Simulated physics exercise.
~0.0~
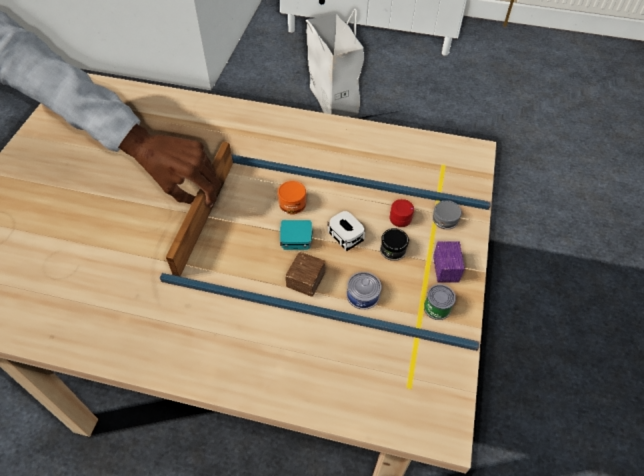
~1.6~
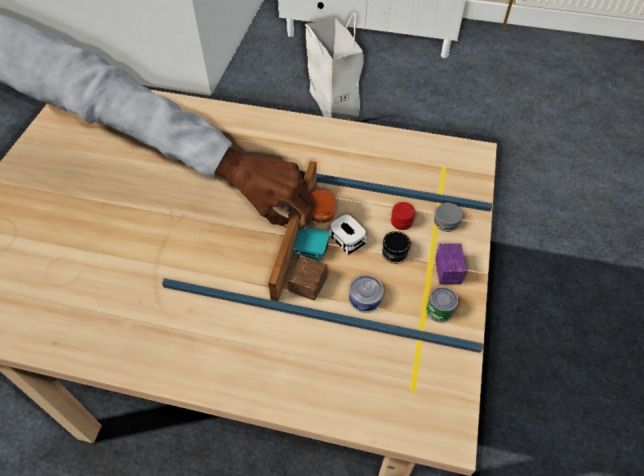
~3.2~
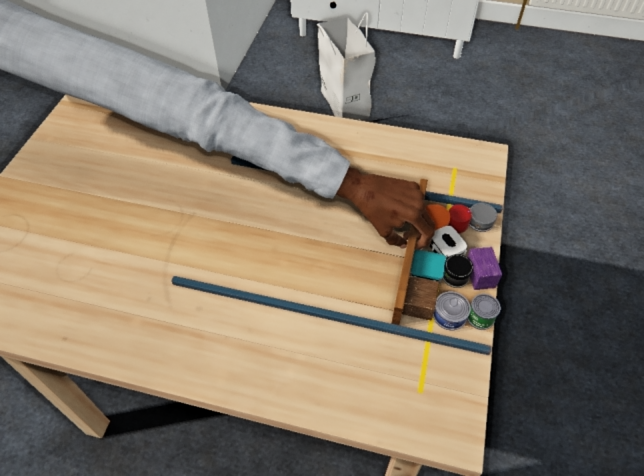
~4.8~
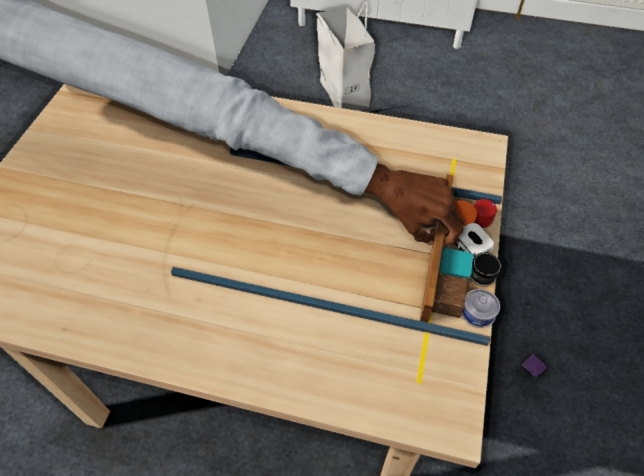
A hand slid an upright wooden board rightward between two blue strips, gathering scattered small objects and bunching them toward the table's edge until the grey pot, green tin and purple block fell off, while the rest stayed crowded against the board.
